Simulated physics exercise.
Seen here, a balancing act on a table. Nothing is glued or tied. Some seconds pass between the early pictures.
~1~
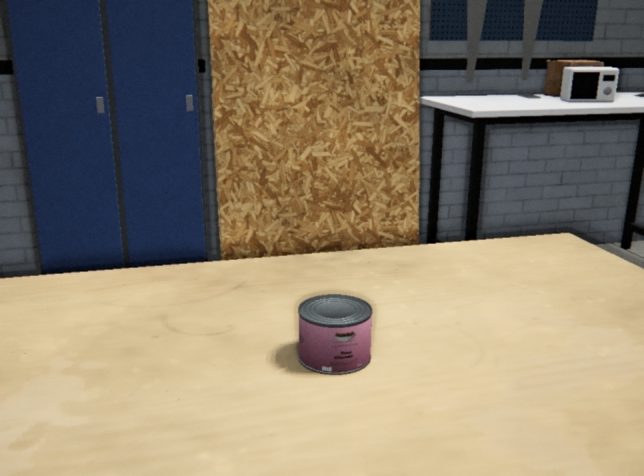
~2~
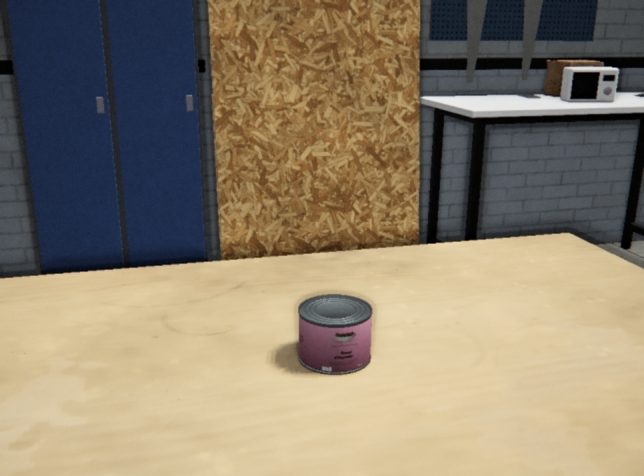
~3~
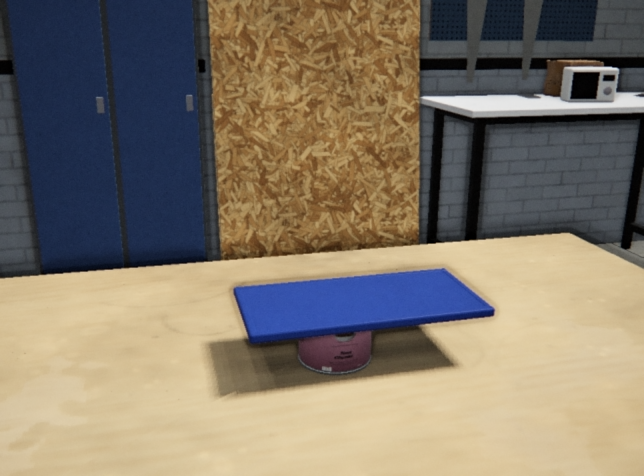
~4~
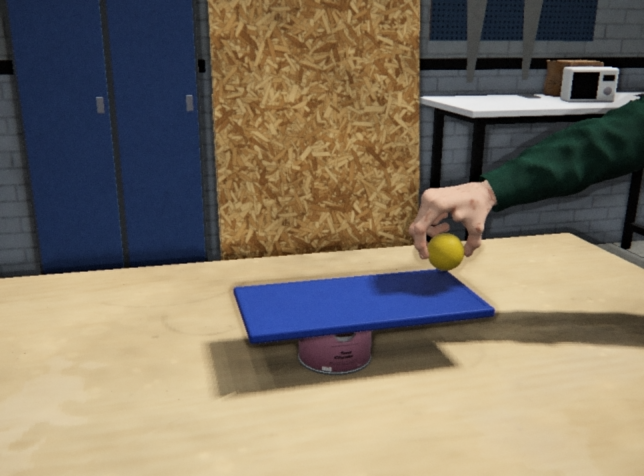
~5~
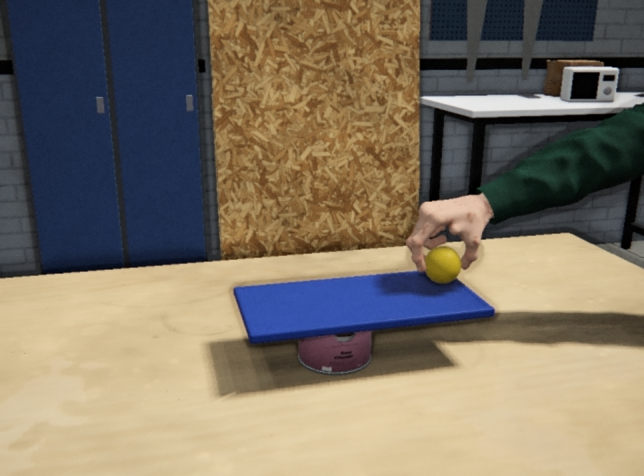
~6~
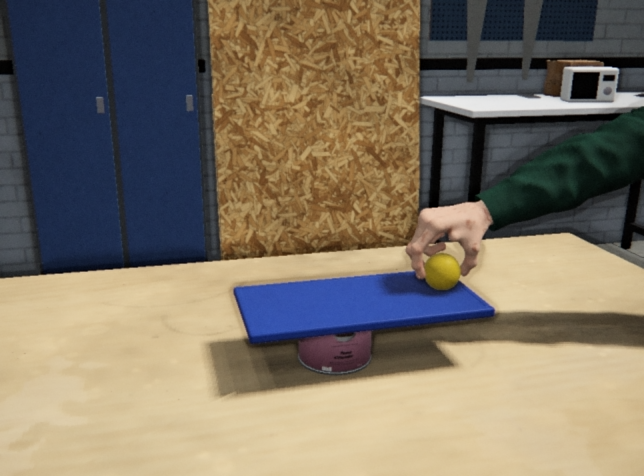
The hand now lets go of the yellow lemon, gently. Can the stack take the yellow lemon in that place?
In the end the stack comes apart.
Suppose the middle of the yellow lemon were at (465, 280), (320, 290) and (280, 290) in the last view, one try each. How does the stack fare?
First try: It gives way; second try: It stays up; third try: It holds.
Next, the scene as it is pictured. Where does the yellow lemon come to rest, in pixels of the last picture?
At about (478, 324).
Then, 0.40 s after the last picture, yellow lemon rolled a little near (444, 286); blue lid tipped 12° from how it was.
Then, 0.70 s after the last picture, yellow lemon now fallen; blue lid tipped 29° from how it was.
Then, 1.10 s after the last picture, blue lid tipped 30° from how it was.
Then, 1.60 s after the last picture, things are still on the move.
At rest, fallen, yellow lemon; the other 2 in place. Seen from the same camera at the end, yellow lemon near (478, 324). The stack gives way.
